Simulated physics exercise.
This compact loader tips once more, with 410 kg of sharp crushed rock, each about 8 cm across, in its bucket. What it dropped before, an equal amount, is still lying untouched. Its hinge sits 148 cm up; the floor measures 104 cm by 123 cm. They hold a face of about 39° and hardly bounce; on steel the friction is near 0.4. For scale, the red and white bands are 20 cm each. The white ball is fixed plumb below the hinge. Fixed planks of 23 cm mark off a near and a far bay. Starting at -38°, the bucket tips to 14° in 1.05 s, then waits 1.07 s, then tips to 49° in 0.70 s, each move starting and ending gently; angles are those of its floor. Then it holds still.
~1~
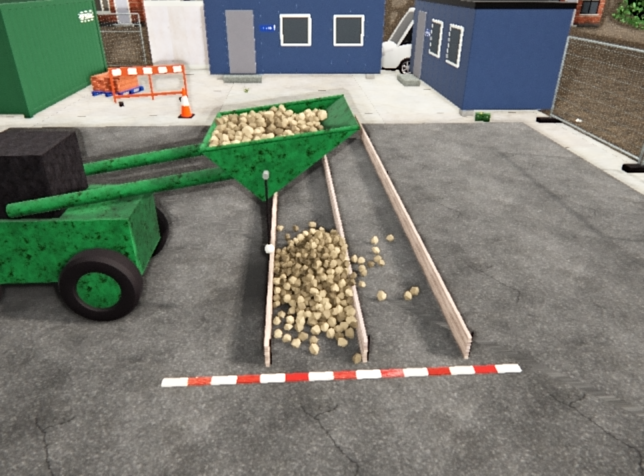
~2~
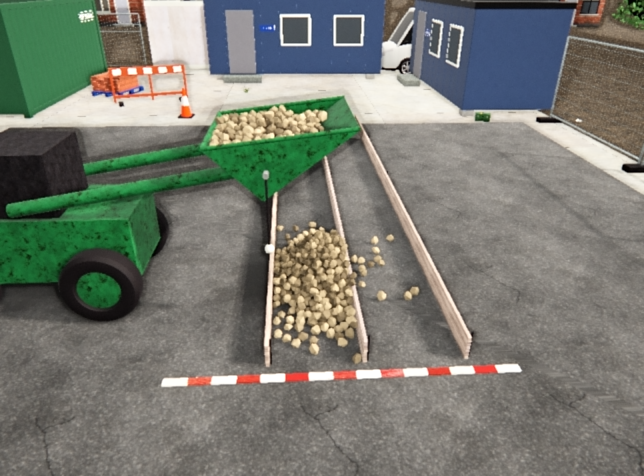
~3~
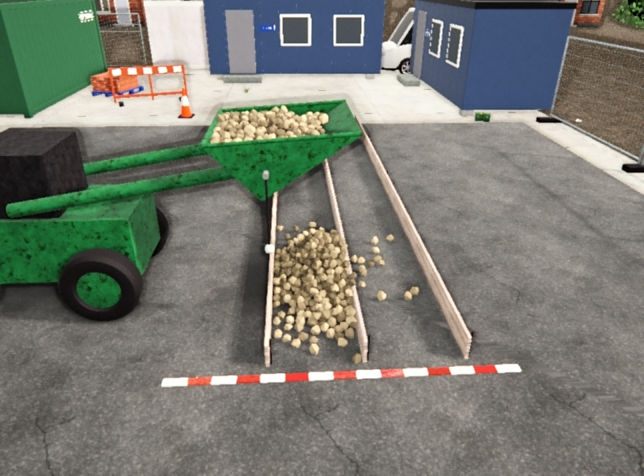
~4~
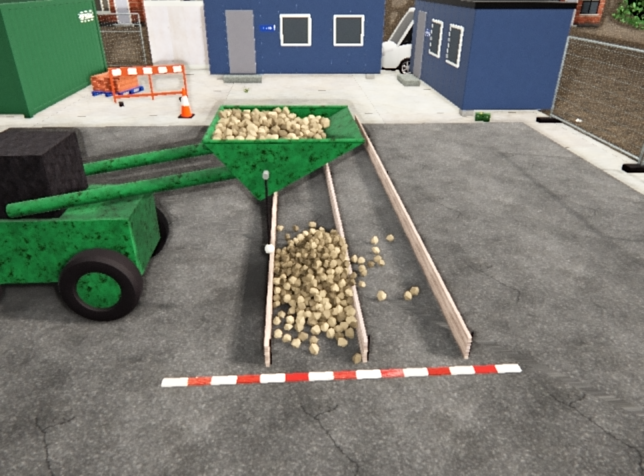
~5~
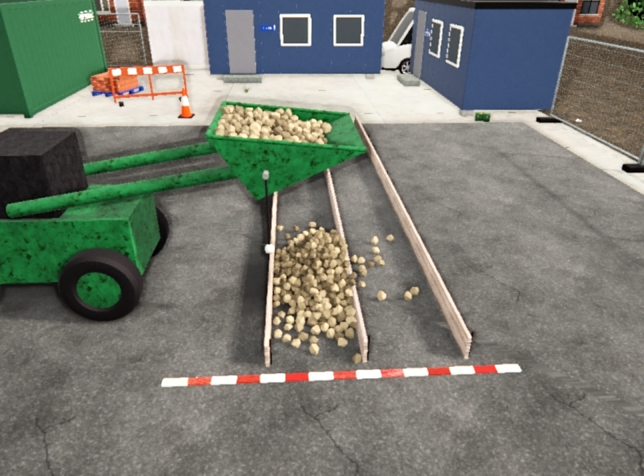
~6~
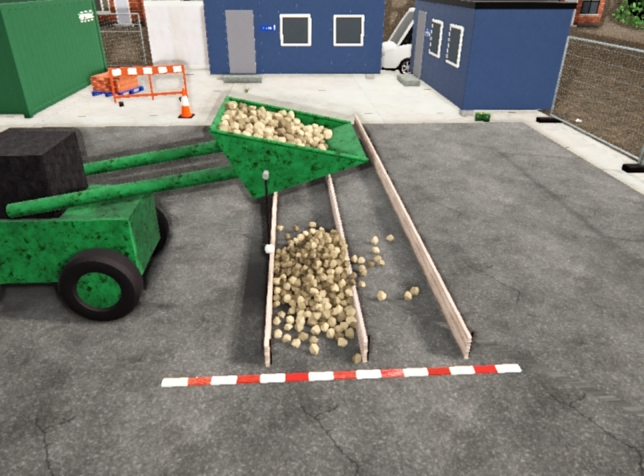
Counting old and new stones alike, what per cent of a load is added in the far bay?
About 72 per cent.
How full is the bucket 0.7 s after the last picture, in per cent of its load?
Roughly 100 per cent is still inside.
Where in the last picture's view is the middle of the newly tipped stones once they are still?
Around (367, 271).
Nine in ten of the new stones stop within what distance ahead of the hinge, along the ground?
About 140 cm.
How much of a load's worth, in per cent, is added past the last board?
Near 0 parts in a hundred.
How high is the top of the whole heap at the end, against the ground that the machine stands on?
Some 44 cm above that level.
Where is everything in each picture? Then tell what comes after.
Lip at (359, 127), floor tilted -38°, highest stones at (286, 116). The earlier load is highest near (334, 252), 34 cm above ground level, 97 % in the near bay, 3 % in the far bay, in the first frame.
The bucket is at -37°, its lip at (360, 129); the top of the load is at (283, 116), in the second frame.
The bucket is at -34°, its lip at (362, 134); the top of the load is at (261, 116), in the third frame.
The bucket is at -30°, its lip at (364, 141); the top of the load is at (238, 118), in the fourth frame.
The bucket is at -24°, its lip at (366, 150); the top of the load is at (232, 113), in the fifth frame.
Lip at (368, 161), floor tilted -18°, highest stones at (233, 109), in the sixth frame.
Then, 0.4 s after the last picture the floor is at 6°; in per cent of one load, 100 in the bucket, 97 in the near bay, 3 in the far bay; the foremost stones are at (387, 265).
Then, 0.7 s after the last picture the floor is at 14°; in per cent of one load, 100 in the bucket, 97 in the near bay, 3 in the far bay; the foremost stones are at (387, 265).
Then, 2.8 s after the last picture the floor is at 49°; in per cent of one load, 1 in the bucket, 138 in the near bay, 61 in the far bay; the foremost stones are at (423, 284).
Then, 5.6 s after the last picture the floor is at 49°; in per cent of one load, 0 in the bucket, 125 in the near bay, 75 in the far bay; the foremost stones are at (425, 277). Net gain in the far bay, 72.
